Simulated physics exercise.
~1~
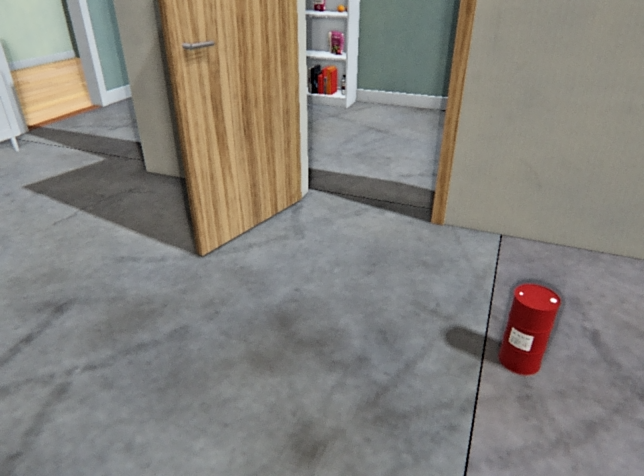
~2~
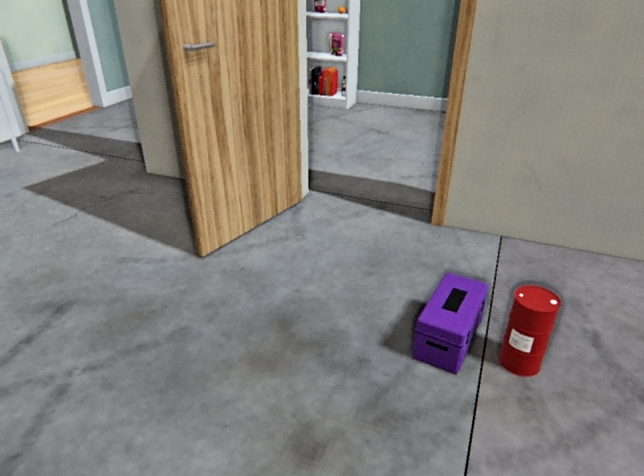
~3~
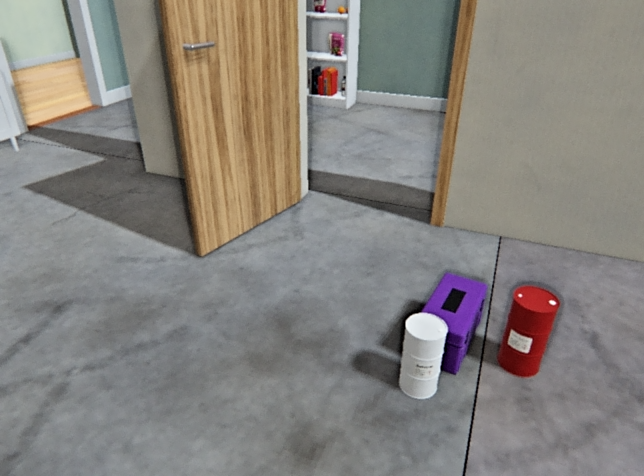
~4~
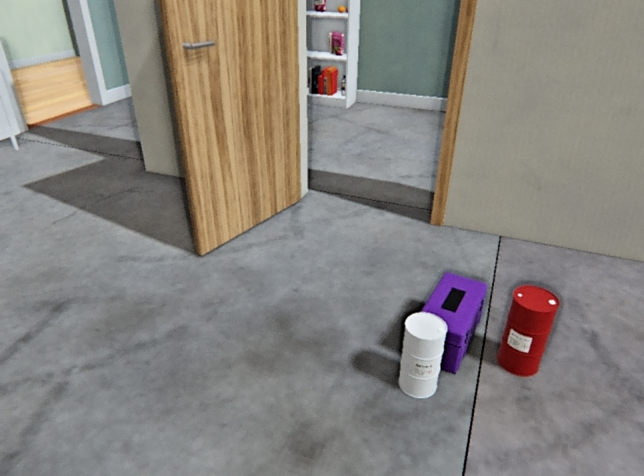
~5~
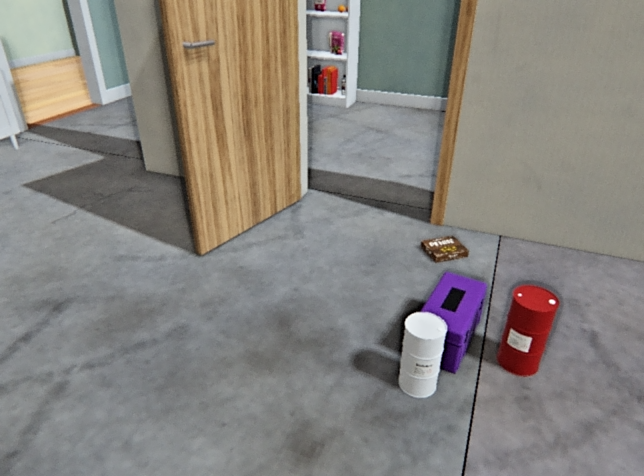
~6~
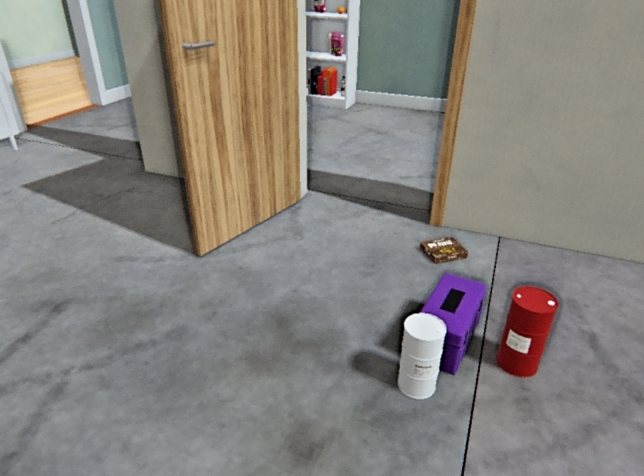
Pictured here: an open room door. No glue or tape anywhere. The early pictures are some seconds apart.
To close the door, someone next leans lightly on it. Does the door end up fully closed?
Yes.
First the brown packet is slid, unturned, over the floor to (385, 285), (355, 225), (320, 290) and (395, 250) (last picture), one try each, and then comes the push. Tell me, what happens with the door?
Try one: The door swings to; try two: It swings to; try three: It swings to; try four: It gets held up.
Then, 0.70 s on from there, open by 72°.
Then, 1.20 s on from there, open by 30°.
In the end, open by 0°; all 4 unmoved. At the end, from the last picture's camera, brown packet near (444, 250).
